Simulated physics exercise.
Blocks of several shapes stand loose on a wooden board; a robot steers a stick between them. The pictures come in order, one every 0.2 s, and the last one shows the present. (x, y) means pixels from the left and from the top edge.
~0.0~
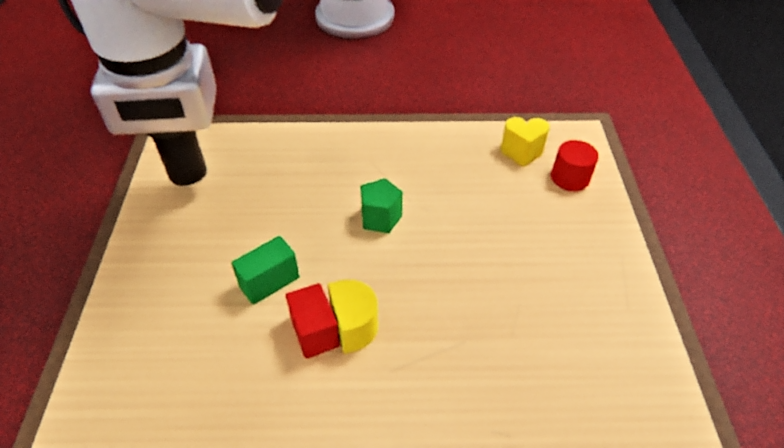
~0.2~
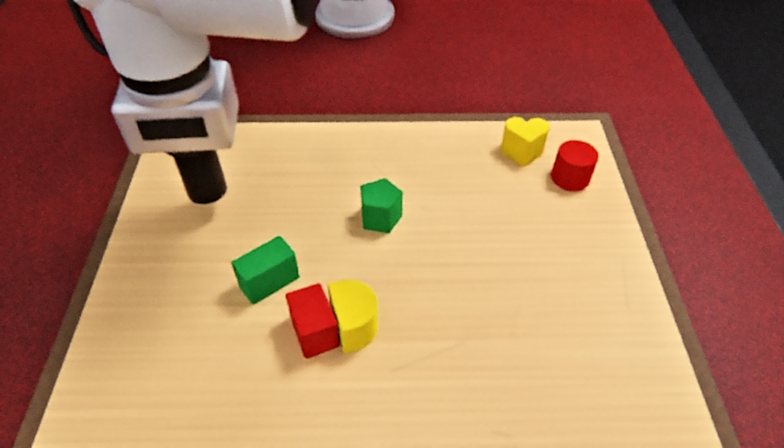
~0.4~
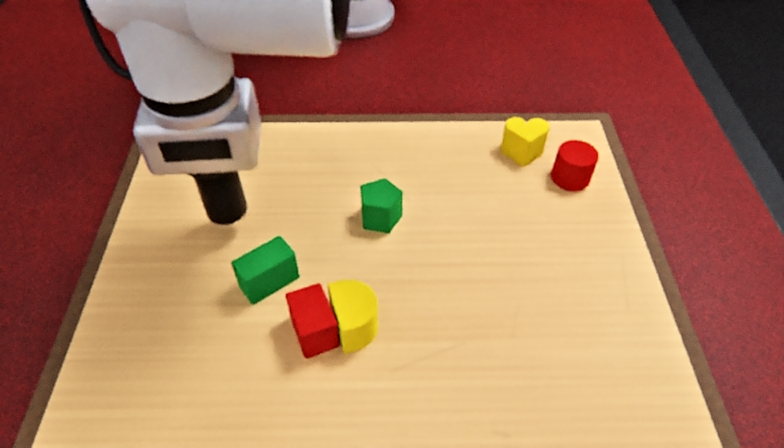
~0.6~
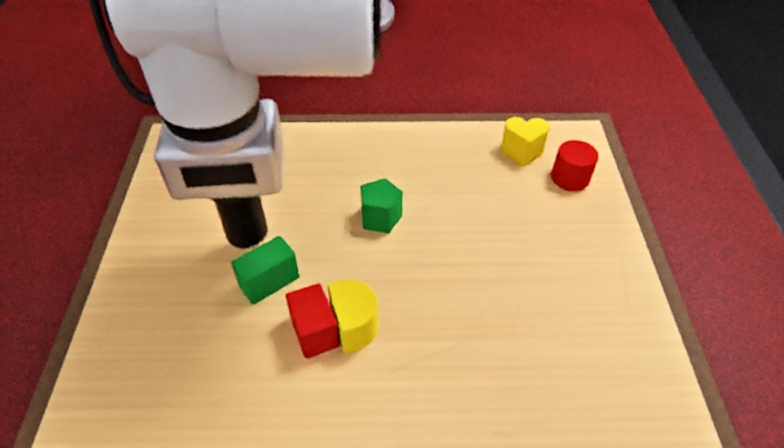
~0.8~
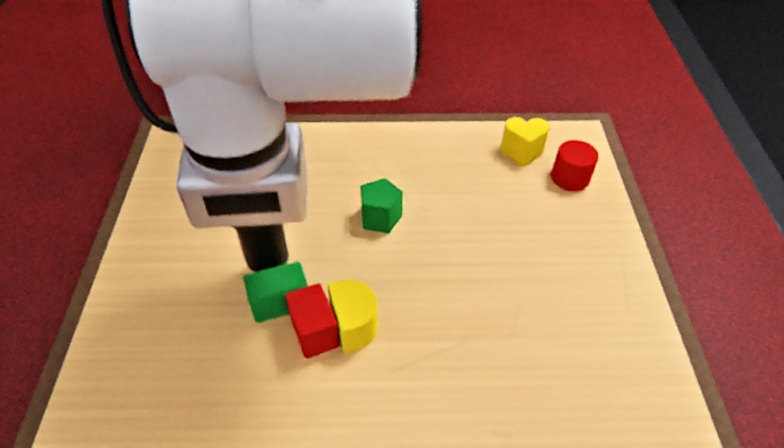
At first, a robot arm holds its black stick near the upper left of a wooden board scattered with green, red and yellow blocks. The stick moves down and to the right toward the green oblong block, then pushes it slightly, bringing it against the red block beside the yellow one.
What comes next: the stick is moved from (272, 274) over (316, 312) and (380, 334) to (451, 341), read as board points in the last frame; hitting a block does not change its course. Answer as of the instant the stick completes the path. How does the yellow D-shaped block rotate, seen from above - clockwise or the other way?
Bird's-eye view: Clockwise.
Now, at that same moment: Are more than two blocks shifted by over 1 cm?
Answer: Yes.
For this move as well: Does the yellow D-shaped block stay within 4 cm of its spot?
No, that is not how it ends up.
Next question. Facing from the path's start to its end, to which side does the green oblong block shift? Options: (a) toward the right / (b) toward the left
Option a.
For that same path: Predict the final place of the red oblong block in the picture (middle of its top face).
Its top middle: (346, 389).
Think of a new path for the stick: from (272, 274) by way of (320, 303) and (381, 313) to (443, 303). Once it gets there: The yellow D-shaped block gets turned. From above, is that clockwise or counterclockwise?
It twists with the clock when seen from above.
On the path given first. One third of the way, stick at (314, 297); green oblong block at (315, 324); red oblong block at (336, 362); yellow D-shaped block at (361, 301).
Two thirds of the way, stick at (381, 318); green oblong block at (347, 343), turned 30° clockwise; red oblong block at (346, 389), turned 35° clockwise; yellow D-shaped block at (425, 317), turned 15° clockwise.
At the end, stick at (453, 326); green oblong block at (347, 343), turned 30° clockwise; red oblong block at (346, 389), turned 35° clockwise; yellow D-shaped block at (498, 331), turned 40° clockwise.
